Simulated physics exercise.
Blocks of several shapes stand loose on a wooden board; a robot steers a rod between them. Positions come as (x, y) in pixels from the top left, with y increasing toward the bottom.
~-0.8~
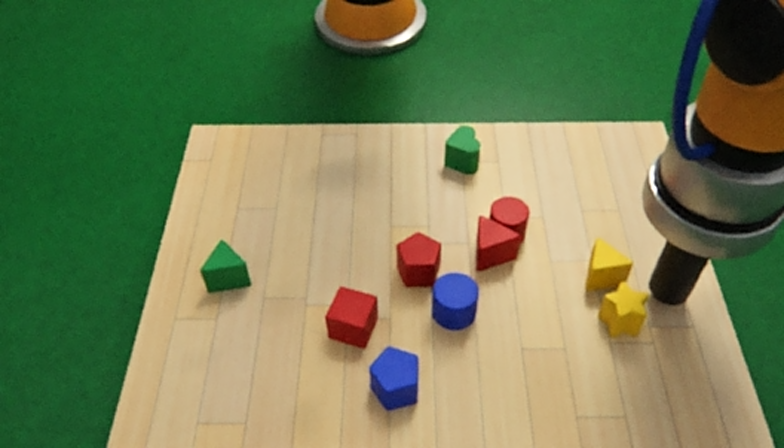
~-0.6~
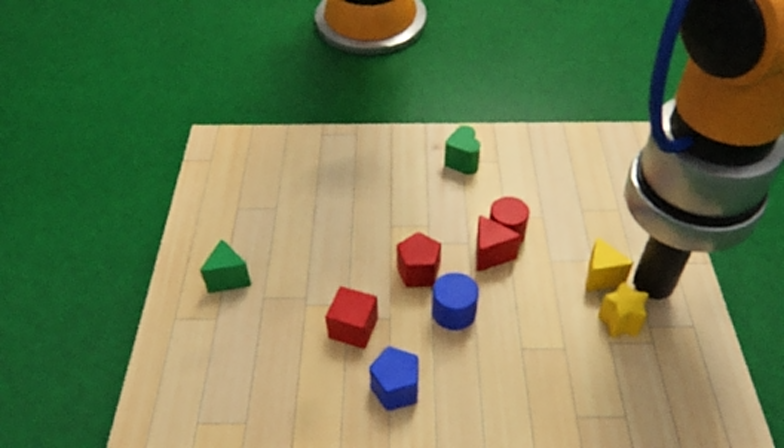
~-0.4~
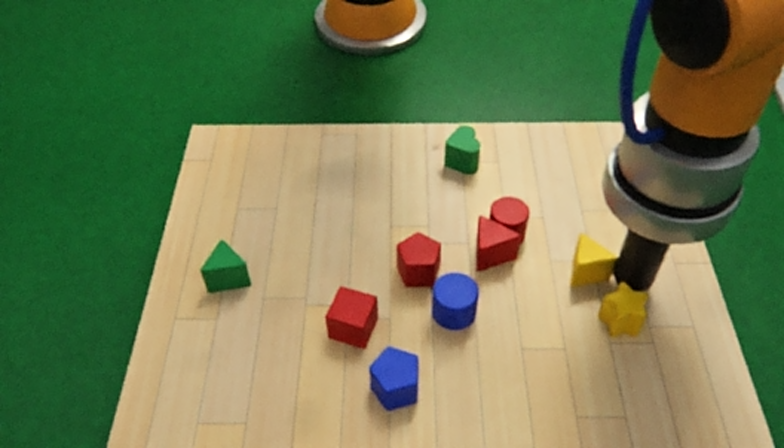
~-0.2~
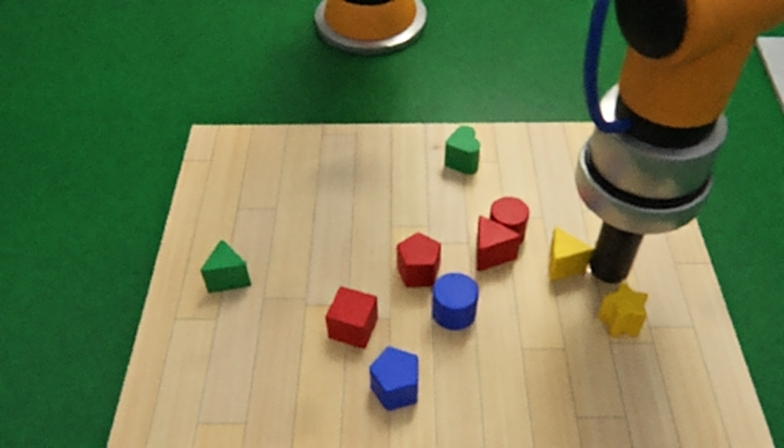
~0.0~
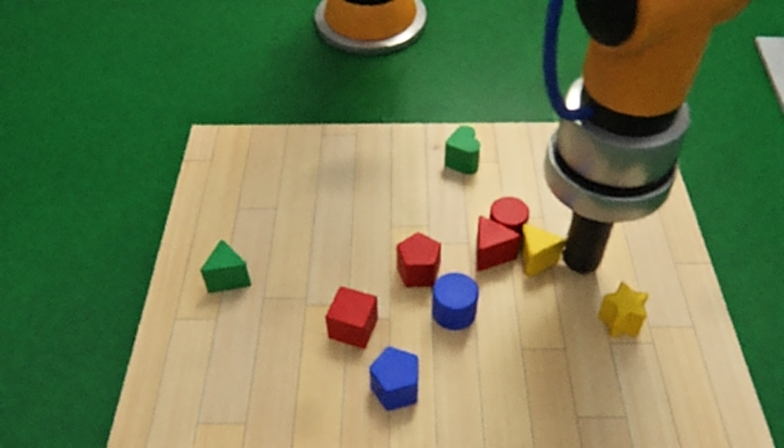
The clip opens on colored blocks scattered across a wooden board, with a robot arm's dark rod beside the yellow triangle and star at the right. The rod moves left between them and pushes the triangle leftward, away from the star and close to the red triangle and round block.
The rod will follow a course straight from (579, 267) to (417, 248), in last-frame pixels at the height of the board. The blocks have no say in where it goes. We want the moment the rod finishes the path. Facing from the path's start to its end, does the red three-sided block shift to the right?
In short: No.
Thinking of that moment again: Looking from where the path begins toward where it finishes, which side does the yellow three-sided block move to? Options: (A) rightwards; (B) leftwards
A
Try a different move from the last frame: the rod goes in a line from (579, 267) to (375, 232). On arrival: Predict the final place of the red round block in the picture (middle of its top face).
The answer is (490, 196).
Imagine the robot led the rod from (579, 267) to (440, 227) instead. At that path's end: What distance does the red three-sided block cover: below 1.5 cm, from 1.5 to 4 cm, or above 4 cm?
Once the path is done, the red three-sided block lies more than 4 cm from its present place.
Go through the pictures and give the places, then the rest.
In the first frame, tip of the rod at (669, 289), middles of tops, red five-sided block at (419, 249), blue round block at (456, 290), red three-sided block at (494, 232), red round block at (510, 210), yellow three-sided block at (608, 255).
In the second frame, rod at (653, 283), nothing pushed.
In the third frame, rod at (633, 276), yellow three-sided block at (593, 251).
In the fourth frame, rod at (609, 268), yellow three-sided block at (568, 244).
In the fifth frame, rod at (582, 258), red five-sided block at (419, 249), blue round block at (456, 290), red three-sided block at (494, 232), red round block at (510, 210), yellow three-sided block at (541, 238).
What follows on the original path. One third of the way, rod at (525, 251); red three-sided block at (465, 235), turned 15° clockwise; red round block at (500, 204); yellow three-sided block at (494, 229), turned 35° anticlockwise.
Two thirds of the way, rod at (471, 245); red five-sided block at (400, 252); red three-sided block at (439, 242); red round block at (493, 199); yellow three-sided block at (444, 215), turned 40° anticlockwise.
At the end, rod at (417, 239); red five-sided block at (379, 259), turned 10° clockwise; blue round block unmoved; red three-sided block at (418, 253), turned 20° anticlockwise; red round block at (493, 199); yellow three-sided block at (409, 201), turned 15° clockwise.
